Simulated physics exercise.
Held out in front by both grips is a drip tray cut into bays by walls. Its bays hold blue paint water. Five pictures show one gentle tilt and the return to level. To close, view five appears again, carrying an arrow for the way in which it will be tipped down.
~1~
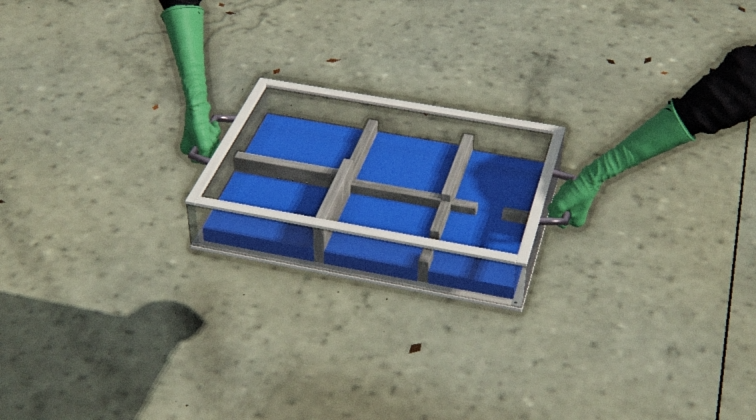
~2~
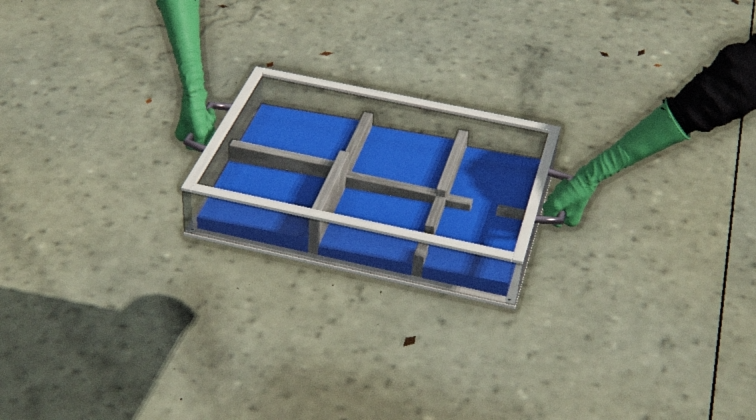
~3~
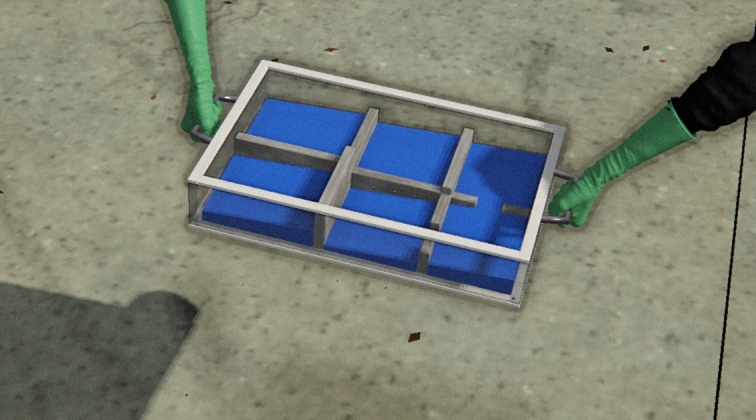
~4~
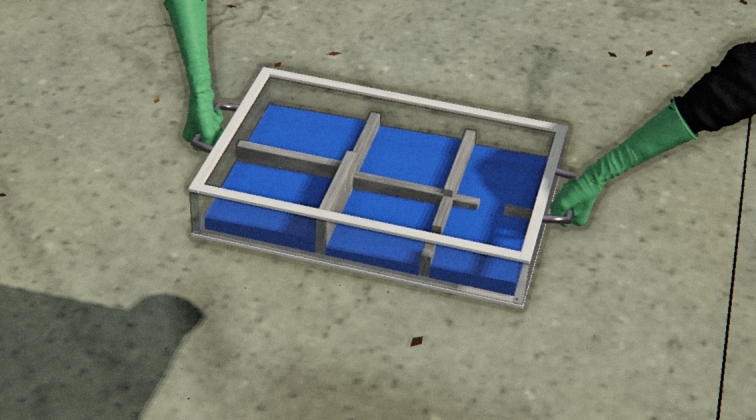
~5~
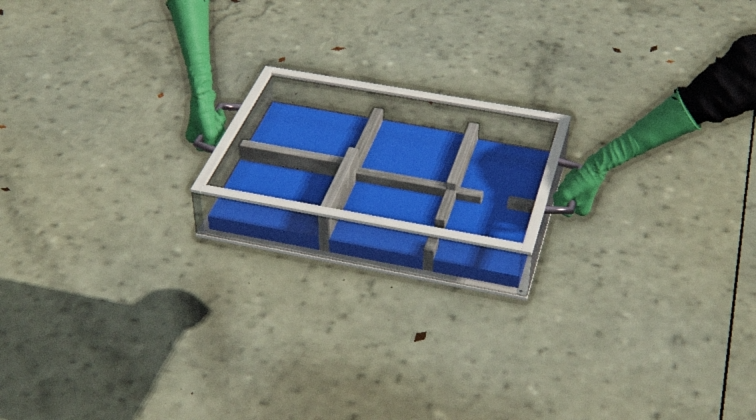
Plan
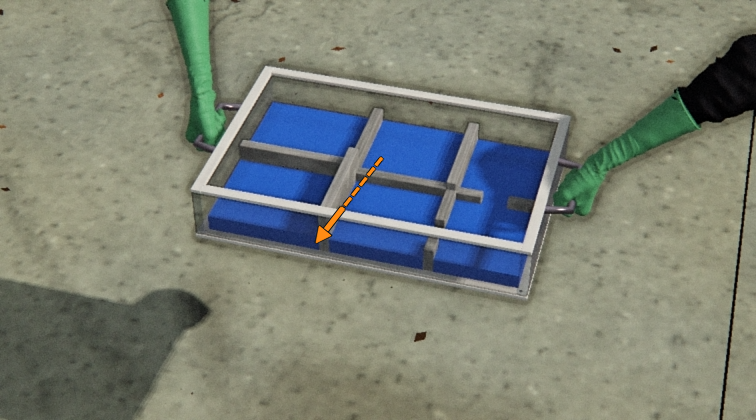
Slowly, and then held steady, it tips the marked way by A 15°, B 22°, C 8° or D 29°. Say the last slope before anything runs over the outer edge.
Choose B.
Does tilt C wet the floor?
No, that is safe.
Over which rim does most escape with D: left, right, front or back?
The front rim.
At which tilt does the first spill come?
That would be D.
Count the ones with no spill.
Three of them.
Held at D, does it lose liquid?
Yes, it does.
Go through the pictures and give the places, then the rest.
The tray is level; deepest in the back middle bay, at (409, 166), shallowest in the back right, in the first frame.
Tipped about 3° down to the right; no wall is crossed, in the second frame.
Tipped about 4° down to the right; no wall is crossed, in the third frame.
Tipped about 2° down to the right; no wall is crossed, in the fourth frame.
The tray is level; deepest in the back middle bay, at (414, 155), shallowest in the back right, in the fifth frame.
The arrow ends at (319, 238).
With A, nothing spills; the front middle bay holds the most.
With B, nothing spills; the front middle bay holds the most.
With C, nothing spills; the back left bay holds the most.
With D, about 9 % goes over the rim.
